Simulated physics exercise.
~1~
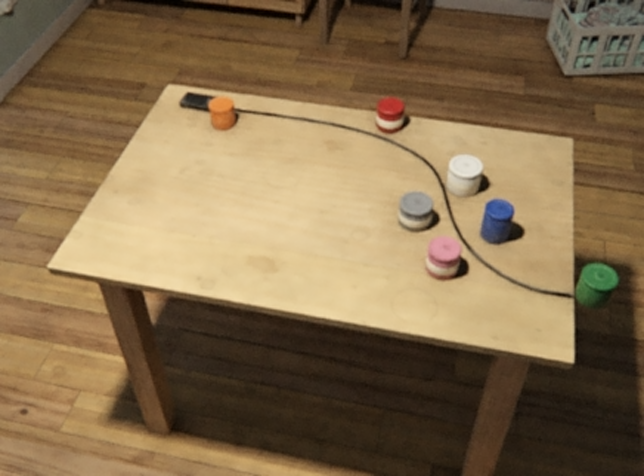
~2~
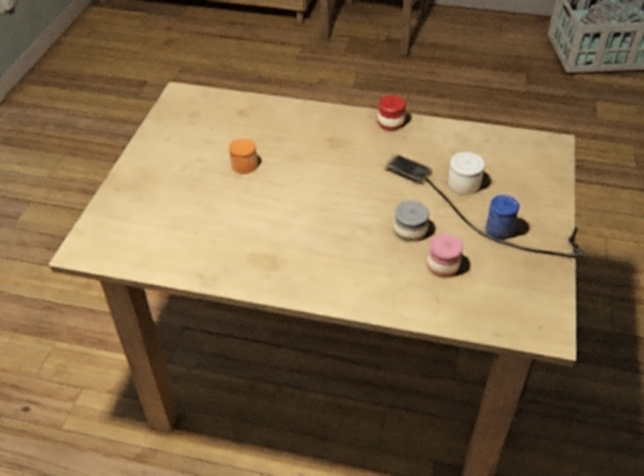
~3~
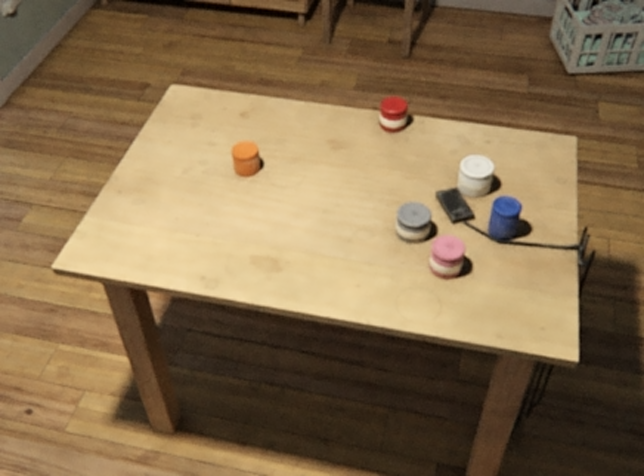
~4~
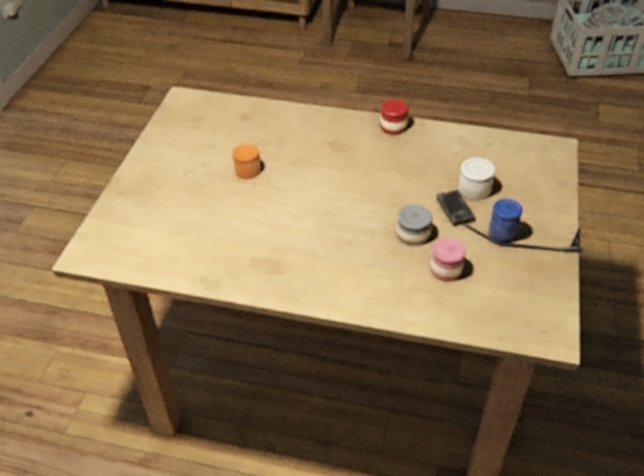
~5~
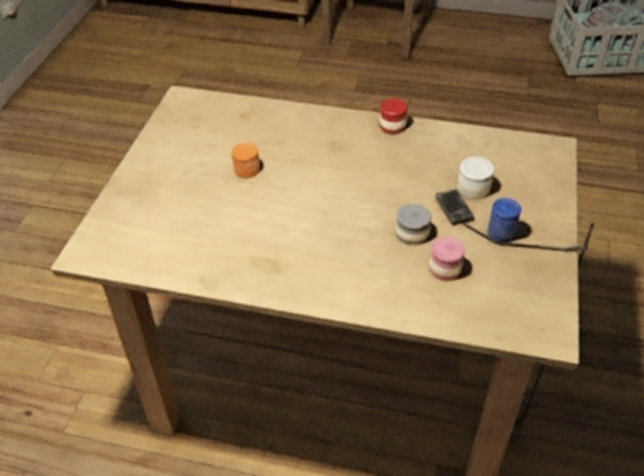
The green tub drops off the table, dragging the black phone rightward until it stops.
